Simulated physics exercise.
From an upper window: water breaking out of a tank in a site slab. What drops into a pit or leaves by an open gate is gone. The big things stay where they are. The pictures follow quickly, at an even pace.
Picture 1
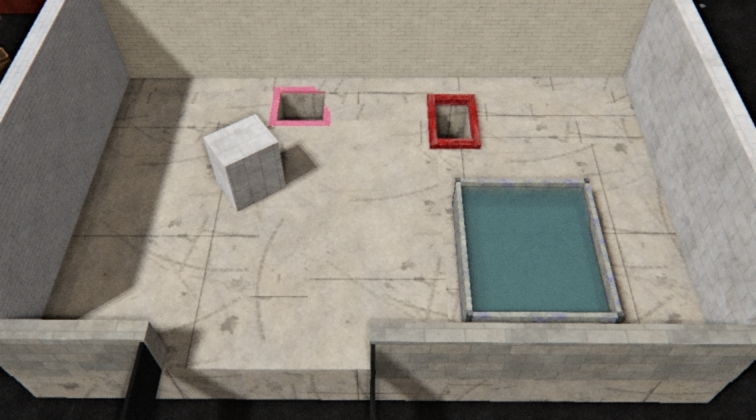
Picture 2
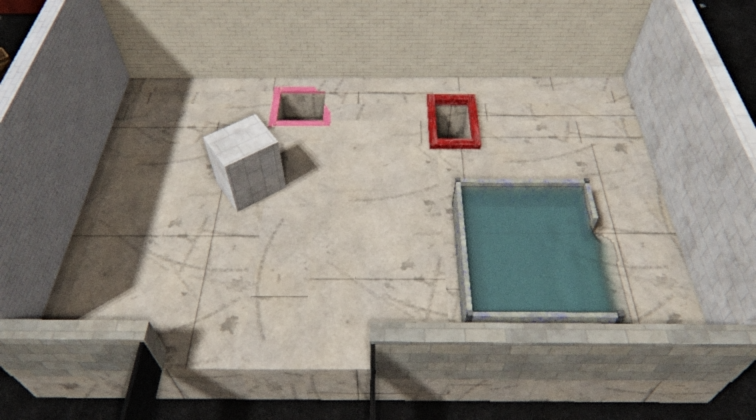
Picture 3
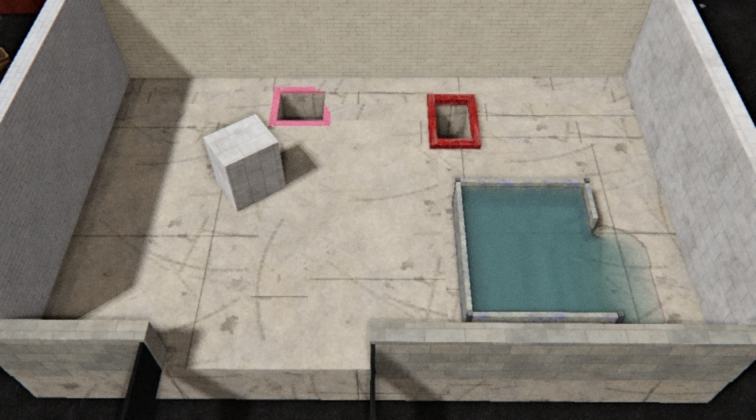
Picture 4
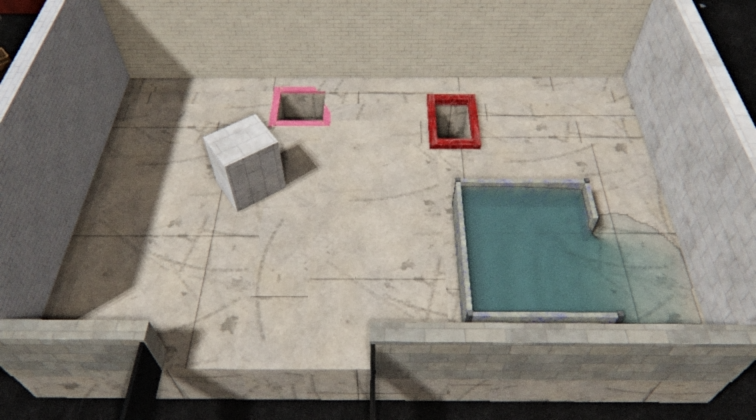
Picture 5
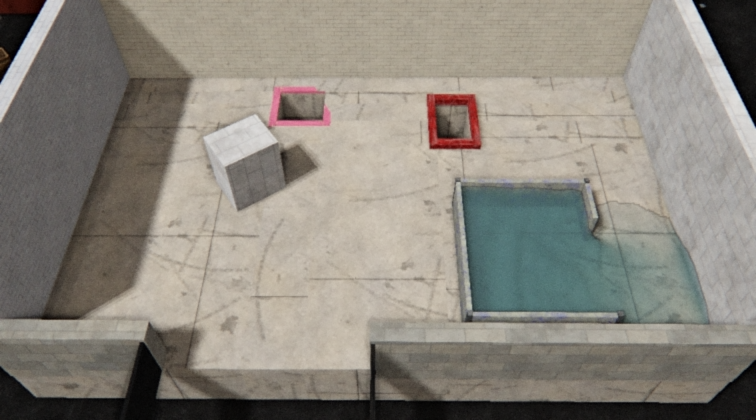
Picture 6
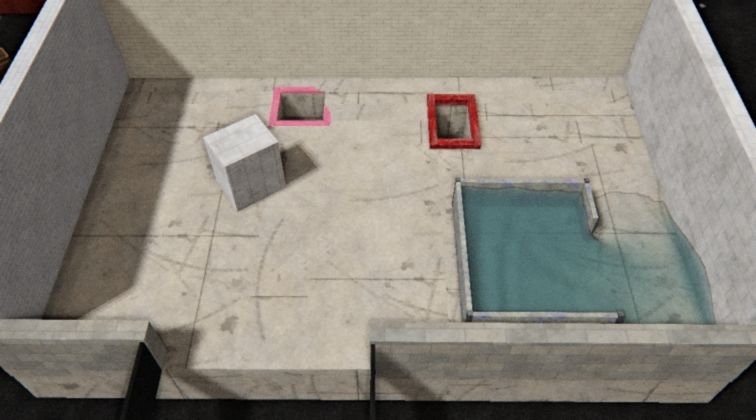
Teal water pours through a gap in the tank's right side and spreads across the floor.
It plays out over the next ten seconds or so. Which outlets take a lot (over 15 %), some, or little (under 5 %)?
In the end: The gate takes less than 5 %; the pink pit takes from 5 to 15 %; the red pit takes less than 5 %.
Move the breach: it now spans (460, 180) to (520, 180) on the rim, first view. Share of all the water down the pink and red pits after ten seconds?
Parts in a hundred: Pink 15, red 12.
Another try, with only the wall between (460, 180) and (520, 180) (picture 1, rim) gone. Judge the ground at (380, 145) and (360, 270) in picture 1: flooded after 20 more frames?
In that order: Under water, free of water.
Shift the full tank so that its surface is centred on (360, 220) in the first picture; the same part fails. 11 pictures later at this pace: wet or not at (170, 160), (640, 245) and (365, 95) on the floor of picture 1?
One after the other: Dry, under water, clear.
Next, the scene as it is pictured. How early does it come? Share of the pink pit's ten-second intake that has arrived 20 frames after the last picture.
Near 0 in a hundred.
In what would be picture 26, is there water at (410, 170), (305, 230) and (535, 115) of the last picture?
One after the other: Free of water, not flooded, covered.
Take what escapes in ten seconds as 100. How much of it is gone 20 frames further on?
Close to 0 %.
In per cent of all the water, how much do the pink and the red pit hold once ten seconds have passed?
Near 8 and 2 in a hundred.
A moment on, water covers 10 % of the floor; the gate 0 %, the pink pit 0 %, the red pit 0 %.
Next, water covers 15 % of the floor; the gate 0 %, the pink pit 0 %, the red pit 0 %.
Then, water covers 30 % of the floor; the gate 0 %, the pink pit 0 %, the red pit 0 %.
Later, water covers 35 % of the floor; the gate 0 %, the pink pit 2 %, the red pit 1 %.
In the end, water covers 60 % of the floor; the gate 1 %, the pink pit 8 %, the red pit 1 %.
